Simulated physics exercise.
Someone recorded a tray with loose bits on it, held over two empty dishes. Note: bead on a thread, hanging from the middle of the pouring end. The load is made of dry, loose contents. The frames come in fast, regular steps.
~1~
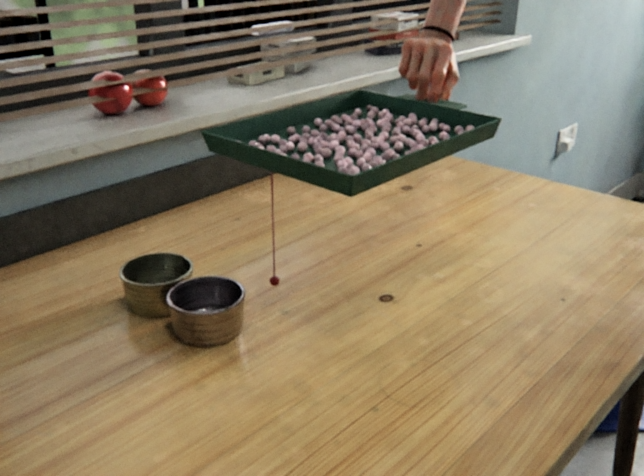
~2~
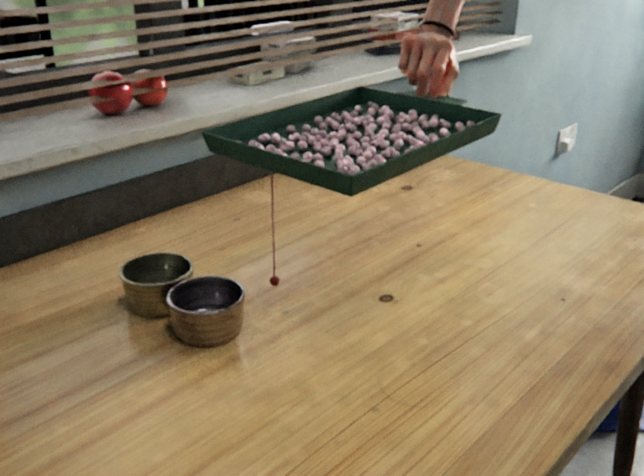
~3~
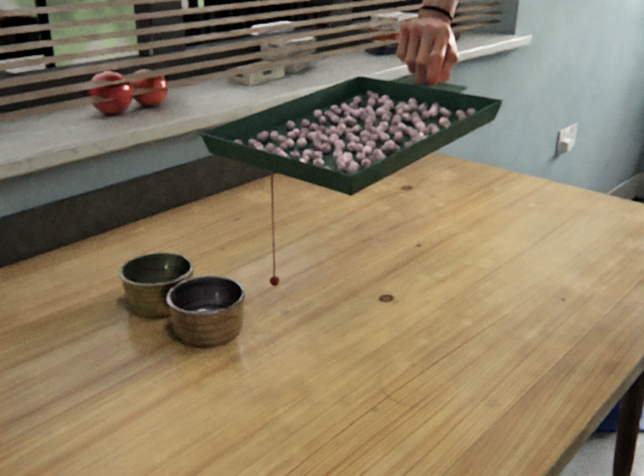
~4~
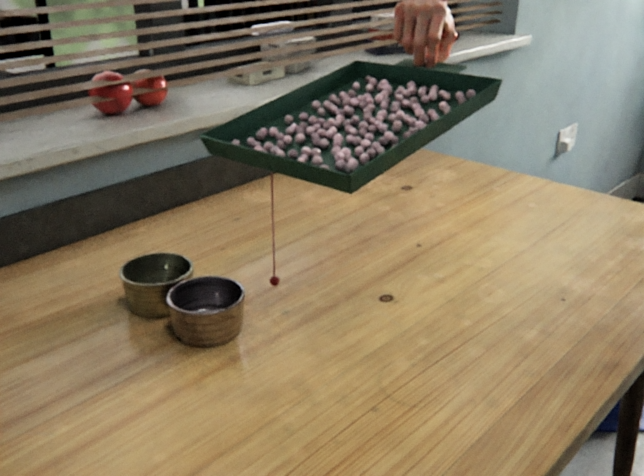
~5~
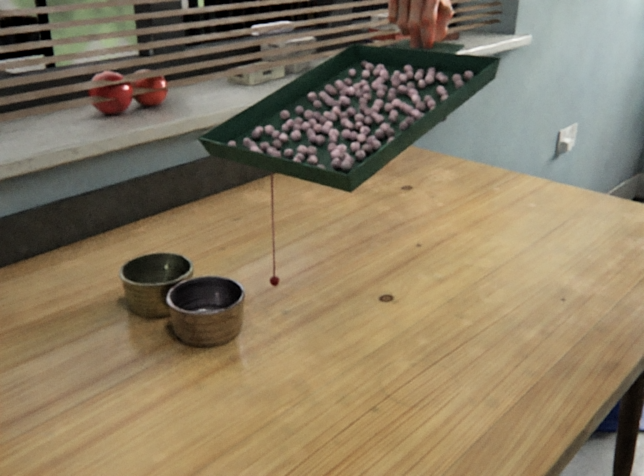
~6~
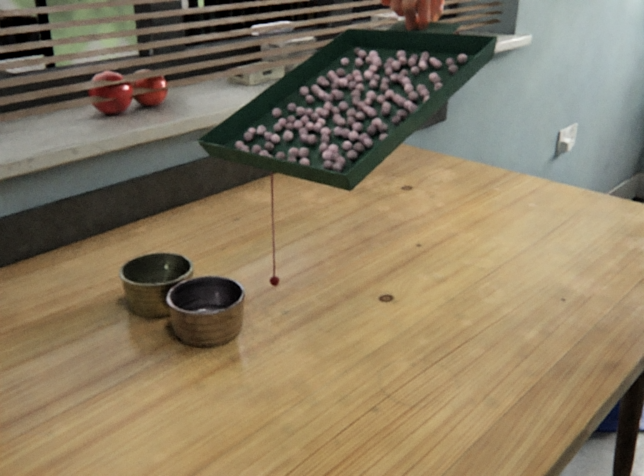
Hand raising the far side of a green tray of pinkish sugar pearls, tilting it steadily above a table with two bowls.
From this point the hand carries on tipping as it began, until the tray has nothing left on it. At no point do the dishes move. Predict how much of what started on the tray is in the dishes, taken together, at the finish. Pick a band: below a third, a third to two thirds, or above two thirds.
Taken together, the dishes hold a third to two thirds.
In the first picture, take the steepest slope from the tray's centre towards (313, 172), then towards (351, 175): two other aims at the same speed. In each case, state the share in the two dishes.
In order, 0 in a hundred and 0 in a hundred.
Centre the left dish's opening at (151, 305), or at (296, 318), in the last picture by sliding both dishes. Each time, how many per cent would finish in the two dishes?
Trial 1 around 0 percent, trial 2 around 0 percent.
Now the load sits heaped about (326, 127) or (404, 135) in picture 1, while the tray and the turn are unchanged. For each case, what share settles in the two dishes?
The first start gives 50 percent and the second 40 percent.
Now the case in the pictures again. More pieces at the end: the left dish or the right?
The right-hand one.
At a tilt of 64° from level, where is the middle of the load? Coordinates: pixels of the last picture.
Close to (248, 156).
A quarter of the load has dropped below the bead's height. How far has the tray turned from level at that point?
Angle: Approx. 85 degrees.
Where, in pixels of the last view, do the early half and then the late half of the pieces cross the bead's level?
Roughly (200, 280) first, then roughly (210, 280).
Shortly afterwards, tray tipped steeply; the bulk on the tray; only a few in the right dish; only a few in the left dish; only a few outside both; near a quarter in the air.
Next, tray tipped past a quarter turn; a little on the tray; near a quarter in the right dish; only a few in the left dish; near a quarter outside both; near a third in the air.
Some moments later, tray tipped past a quarter turn; near half in the right dish; a little in the left dish; near half outside both.
In the end, tray tipped past a quarter turn; near half in the right dish; a little in the left dish; near half outside both.
